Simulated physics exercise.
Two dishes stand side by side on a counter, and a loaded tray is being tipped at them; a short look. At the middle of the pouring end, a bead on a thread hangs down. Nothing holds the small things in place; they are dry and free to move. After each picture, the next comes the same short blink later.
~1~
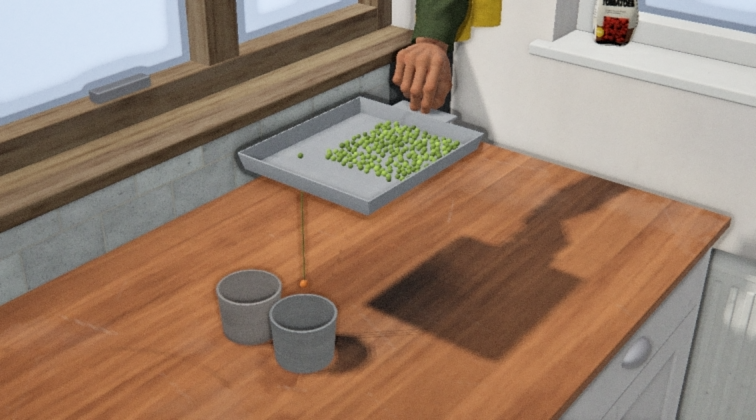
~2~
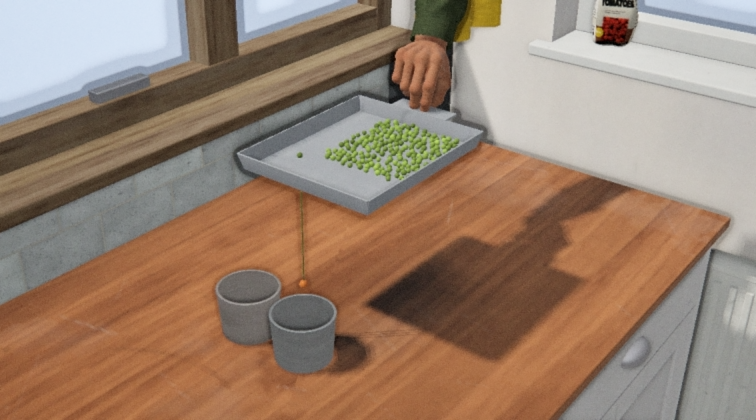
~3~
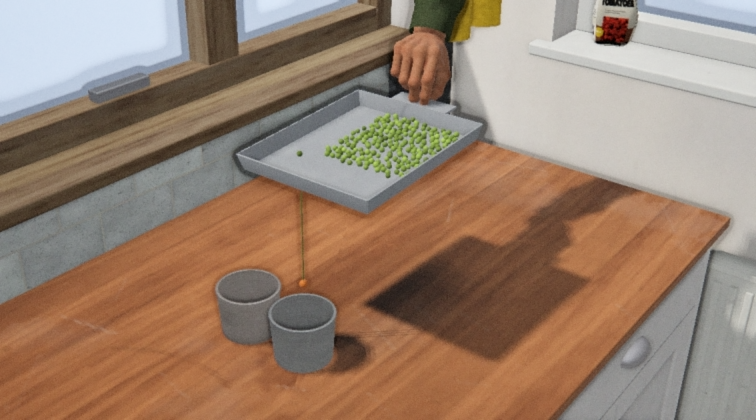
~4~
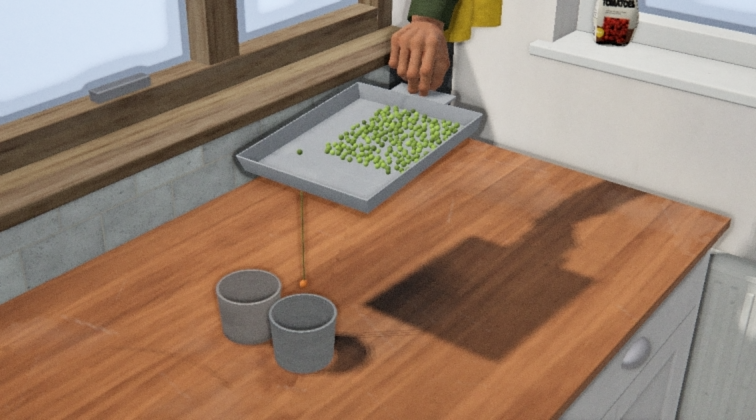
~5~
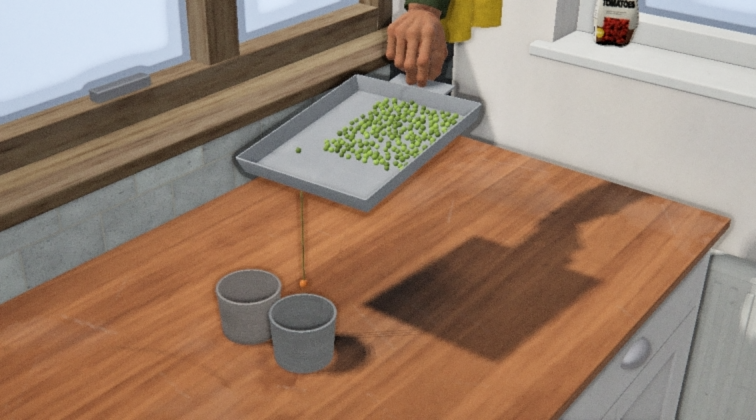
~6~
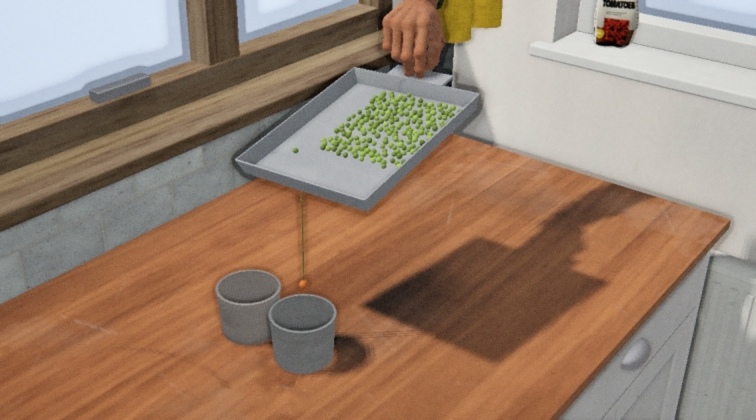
A hand in a green sleeve with yellow cloth beside it grips the far end of a grey tray of green peas, seen from above at an angle in a room corner with wood-framed windows. Below, two grey dishes stand at the left on an orange-brown wooden counter, an orange bead hanging on a thread beside them. The hand slowly raises the tray's far end, tilting it slightly, while the peas, dishes and camera stay nearly still.
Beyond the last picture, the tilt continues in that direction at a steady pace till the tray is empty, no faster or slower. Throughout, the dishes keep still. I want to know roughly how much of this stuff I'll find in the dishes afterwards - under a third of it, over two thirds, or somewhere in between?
The dishes go past two thirds of the load.
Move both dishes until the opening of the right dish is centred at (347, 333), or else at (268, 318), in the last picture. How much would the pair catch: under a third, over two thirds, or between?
Position 1 - under a third; position 2 - one to two thirds.
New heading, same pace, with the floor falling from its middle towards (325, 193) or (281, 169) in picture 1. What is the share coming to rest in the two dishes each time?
First case around 20 per cent, second case 40 per cent.
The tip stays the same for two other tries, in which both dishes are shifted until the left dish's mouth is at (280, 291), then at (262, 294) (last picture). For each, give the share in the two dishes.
In the first position around 20 percent, in the second around 50 percent.
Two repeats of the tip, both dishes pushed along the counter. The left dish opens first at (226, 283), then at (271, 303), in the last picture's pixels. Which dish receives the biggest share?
Result 1: The left-hand one; result 2: The left-hand one.
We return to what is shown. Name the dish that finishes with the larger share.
It's the dish to the left that ends up fuller.
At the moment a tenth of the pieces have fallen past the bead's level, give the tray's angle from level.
Approx. 90° from level.
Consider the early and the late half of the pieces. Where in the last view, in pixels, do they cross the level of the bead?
Near (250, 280) to start, and near (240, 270) afterwards.
Shortly afterwards, tray tipped steeply; all but a few on the tray; only a few in the left dish; only a few outside both; only a few in the air.
Next, tray tipped right over; near two thirds on the tray; only a few in the right dish; a little in the left dish; a little outside both; near a quarter in the air.
Some moments later, tray tipped past a quarter turn; a little in the right dish; near two thirds in the left dish; near a quarter outside both.
In the end, tray tipped past a quarter turn; a little in the right dish; near two thirds in the left dish; near a quarter outside both.
